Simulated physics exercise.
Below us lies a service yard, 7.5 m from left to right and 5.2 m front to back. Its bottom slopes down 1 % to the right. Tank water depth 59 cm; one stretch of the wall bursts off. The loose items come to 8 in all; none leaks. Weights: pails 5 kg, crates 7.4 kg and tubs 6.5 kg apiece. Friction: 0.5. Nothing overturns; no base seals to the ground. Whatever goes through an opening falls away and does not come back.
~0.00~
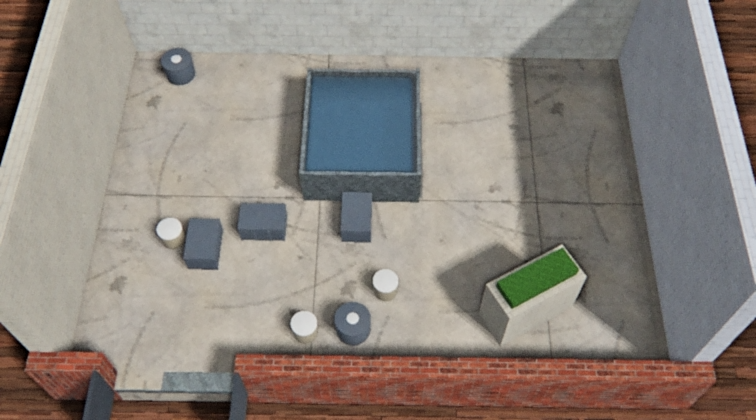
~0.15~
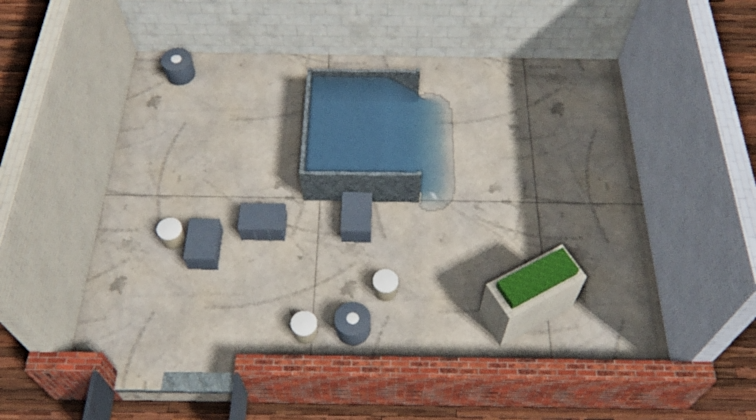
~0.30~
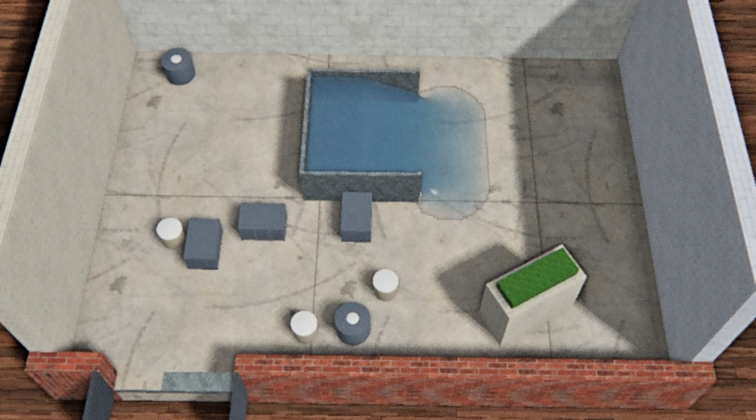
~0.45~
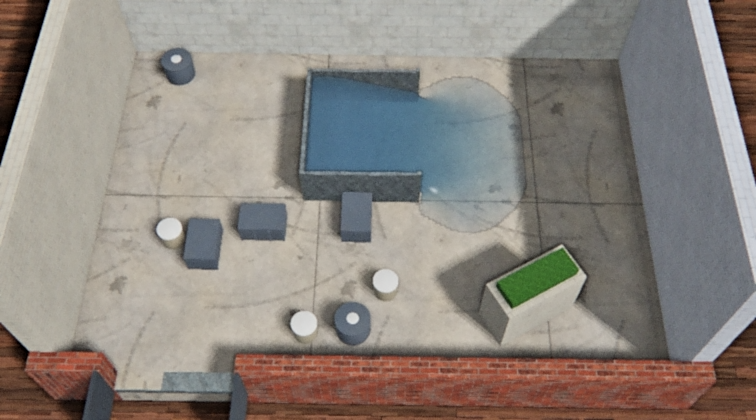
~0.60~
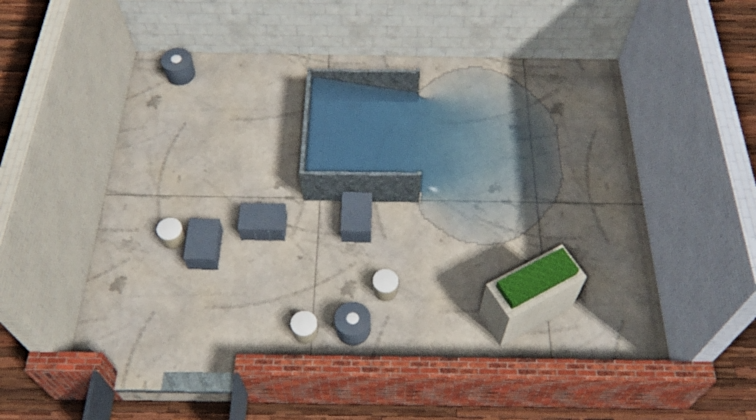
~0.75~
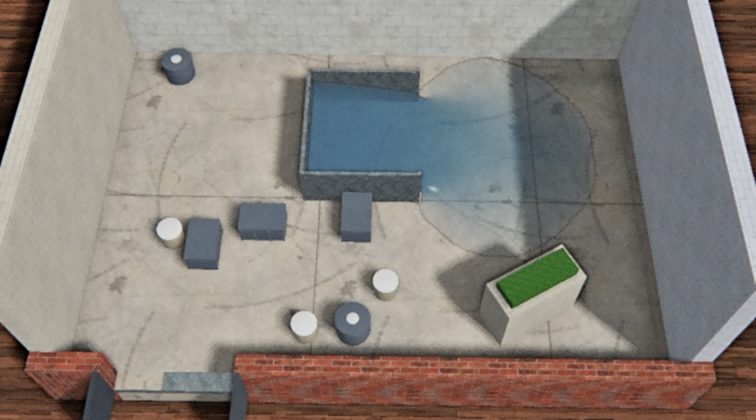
A walled yard held a square tank of blue water, whose right side opened up, and the water poured out and spread rightward across the floor in a widening pool, while the scattered blocks and tubs stayed still.
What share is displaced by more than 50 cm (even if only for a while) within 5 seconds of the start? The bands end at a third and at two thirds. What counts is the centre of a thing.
Beneath one third.
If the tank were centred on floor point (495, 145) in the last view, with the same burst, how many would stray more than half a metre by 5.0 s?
Count: 2.
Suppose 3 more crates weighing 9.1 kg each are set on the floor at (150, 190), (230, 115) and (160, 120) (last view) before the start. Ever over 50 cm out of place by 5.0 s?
First stays inside, second stays inside, third stays inside.
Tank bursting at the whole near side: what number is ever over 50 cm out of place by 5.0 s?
Count: 4.
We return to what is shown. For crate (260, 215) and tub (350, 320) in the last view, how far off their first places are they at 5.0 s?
The first ends 0 centimetres from its start and the second 30 centimetres.
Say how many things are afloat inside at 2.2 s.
At that moment 0.
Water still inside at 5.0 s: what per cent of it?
Some 100 per cent remains.
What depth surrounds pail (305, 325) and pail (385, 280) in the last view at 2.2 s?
First roughly 0 cm, second roughly 0 cm.
After 1.1 s 0 of 8 are over 50 cm from their spots; 0 afloat.
After 2.2 s 0 of 8 are over 50 cm from their spots; 0 afloat.
After 3.5 s 0 of 8 are over 50 cm from their spots; 0 afloat.
After 5.0 s 0 of 8 are over 50 cm from their spots, and 0 have been at some point; 0 afloat.
